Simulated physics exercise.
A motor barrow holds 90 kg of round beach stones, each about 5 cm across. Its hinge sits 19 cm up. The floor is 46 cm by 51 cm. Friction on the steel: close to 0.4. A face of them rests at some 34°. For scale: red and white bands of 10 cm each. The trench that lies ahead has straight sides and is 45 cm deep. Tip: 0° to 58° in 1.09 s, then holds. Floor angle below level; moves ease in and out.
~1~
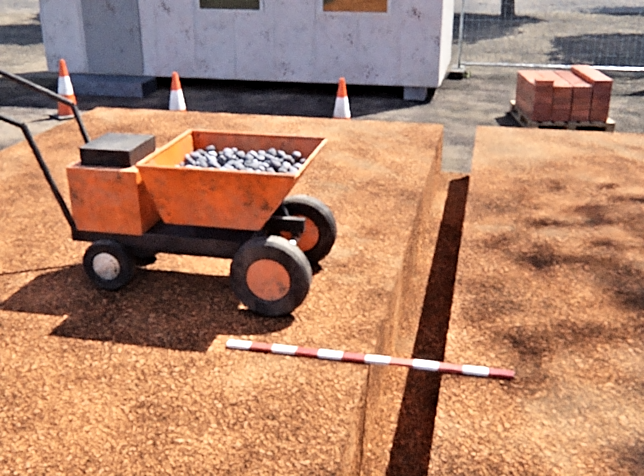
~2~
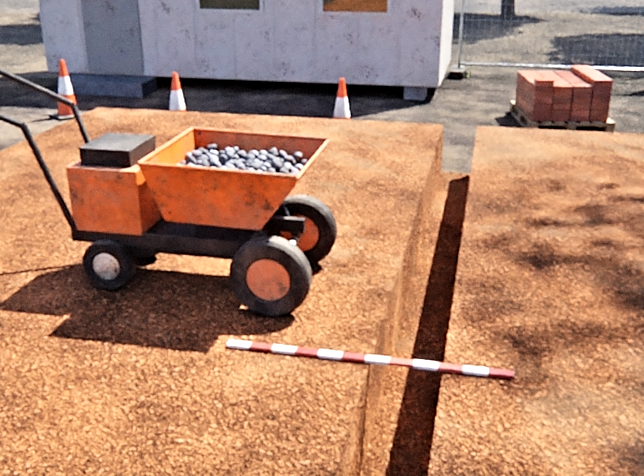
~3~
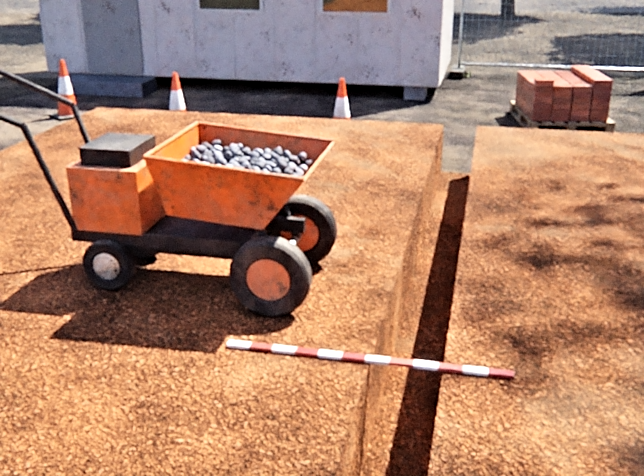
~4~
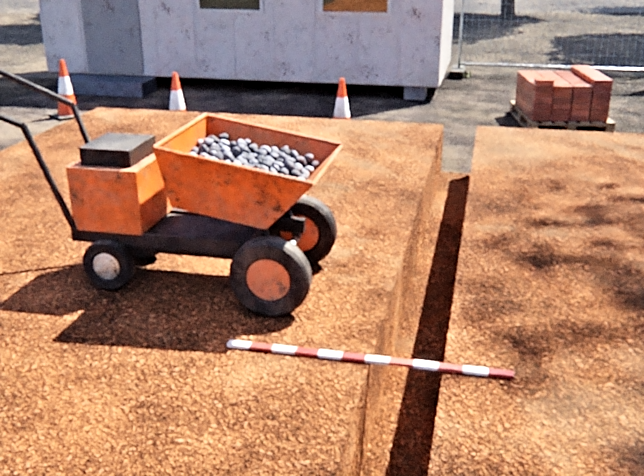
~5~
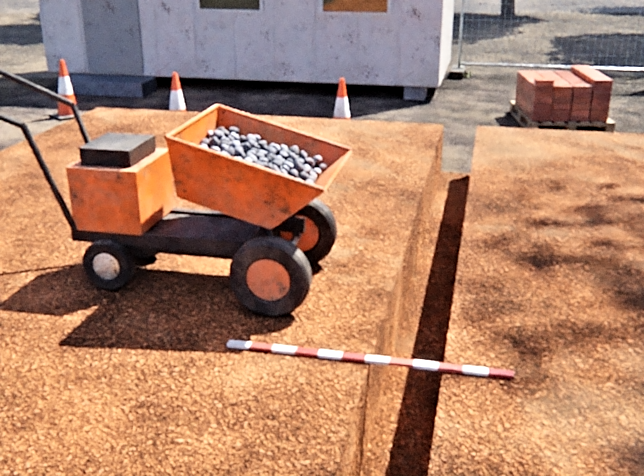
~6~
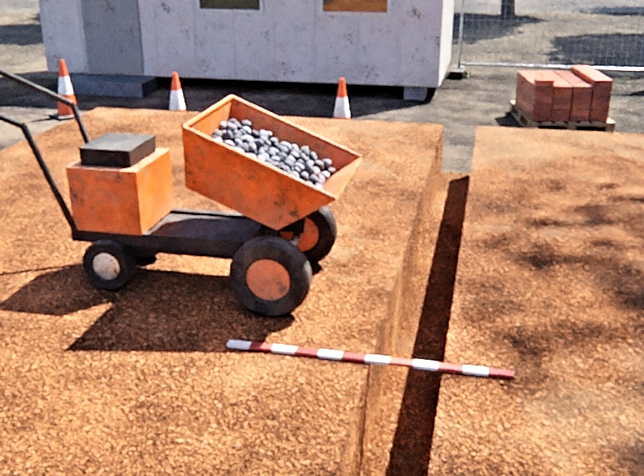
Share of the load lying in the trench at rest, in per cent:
60 per cent.
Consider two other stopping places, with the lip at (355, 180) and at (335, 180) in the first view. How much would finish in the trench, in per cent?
From the first spot near 20, from the second near 30 per cent.
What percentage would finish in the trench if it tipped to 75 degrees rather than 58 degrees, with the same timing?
Close to 90 per cent then.
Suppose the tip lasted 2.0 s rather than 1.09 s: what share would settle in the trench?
Close to 60 percent, then.
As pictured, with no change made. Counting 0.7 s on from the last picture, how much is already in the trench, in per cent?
I'd put it near 15 per cent.
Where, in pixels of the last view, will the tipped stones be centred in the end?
Resting centre: About (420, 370).
Then, 0.4 s after the last picture the floor is at 49°, 100 % in the skip; the foremost stones are at (362, 209).
Then, 0.7 s after the last picture the floor is at 58°, 87 % in the skip, 13 % in the trench; the foremost stones are at (442, 283).
Then, 1.1 s after the last picture the floor is at 58°, 60 % in the skip, 35 % in the trench, 5 % past the trench; the foremost stones are at (518, 307).
Then, 3.0 s after the last picture the floor is at 58°, 35 % in the skip, 60 % in the trench, 5 % past the trench; the foremost stones are at (573, 306).
